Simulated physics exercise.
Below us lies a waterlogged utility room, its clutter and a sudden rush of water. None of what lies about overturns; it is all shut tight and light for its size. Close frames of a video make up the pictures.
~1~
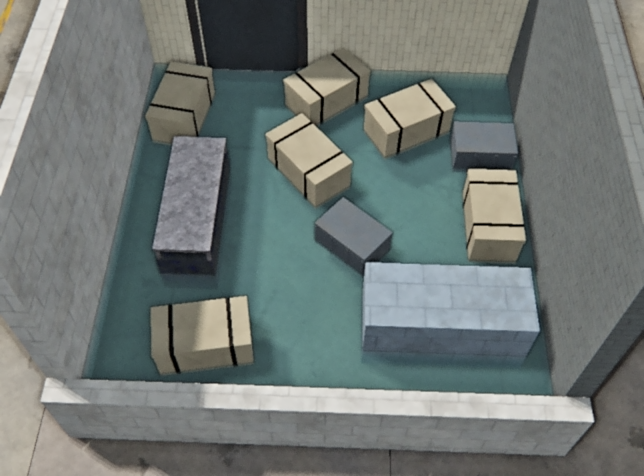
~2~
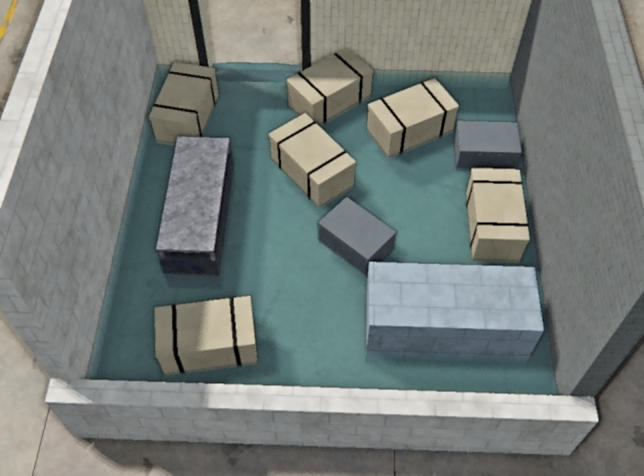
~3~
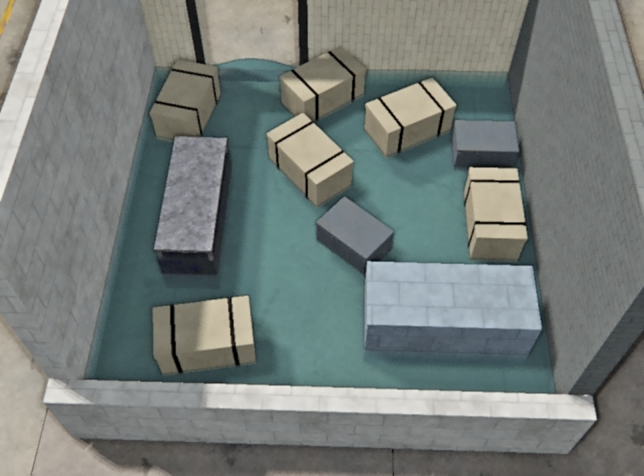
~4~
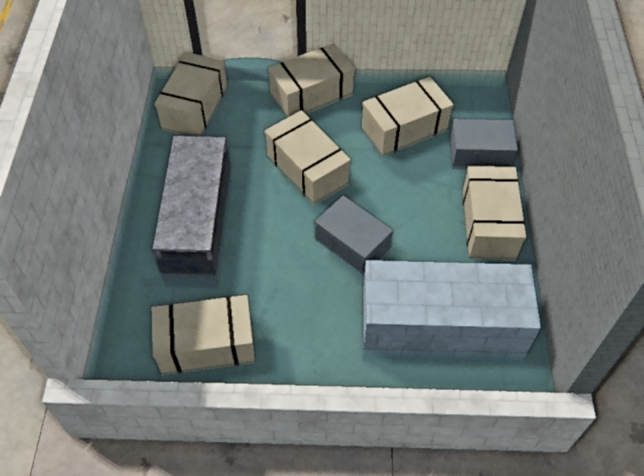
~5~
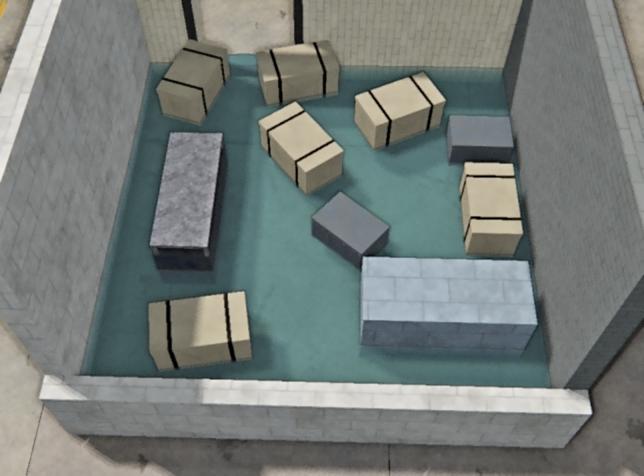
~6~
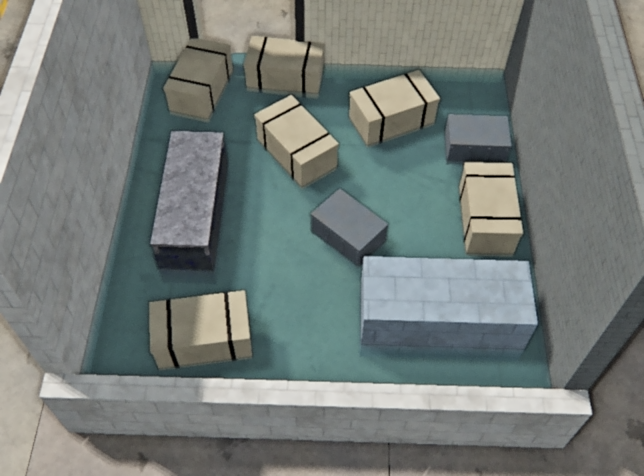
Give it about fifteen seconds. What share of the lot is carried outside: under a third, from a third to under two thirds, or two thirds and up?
My prediction is the mid band.
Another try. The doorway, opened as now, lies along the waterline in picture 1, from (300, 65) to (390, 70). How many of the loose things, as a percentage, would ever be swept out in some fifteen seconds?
Something like 80 percent.
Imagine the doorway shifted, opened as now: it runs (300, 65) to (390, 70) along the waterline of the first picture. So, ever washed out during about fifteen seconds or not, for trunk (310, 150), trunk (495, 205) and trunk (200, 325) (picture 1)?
Outcome by item: Exited / retained / retained.
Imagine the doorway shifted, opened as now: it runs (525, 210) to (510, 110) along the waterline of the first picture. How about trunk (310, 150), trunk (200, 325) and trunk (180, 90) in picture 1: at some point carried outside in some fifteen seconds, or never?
Note - 1: Escaped; 2: Retained; 3: Retained.
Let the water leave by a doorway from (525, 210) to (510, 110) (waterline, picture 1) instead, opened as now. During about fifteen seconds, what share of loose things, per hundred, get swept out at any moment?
Estimate: Near 80 per cent.
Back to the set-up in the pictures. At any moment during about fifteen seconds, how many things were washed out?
I count 4 of them.
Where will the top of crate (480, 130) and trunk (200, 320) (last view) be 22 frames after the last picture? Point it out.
About (429, 102) and (183, 282).
A moment on, 1 of 8 are out; 7 afloat.
Next, 3 of 8 are out; 5 afloat.
Later, 4 of 8 are out; 4 afloat.
In the end, 4 of 8 are out; 4 afloat.
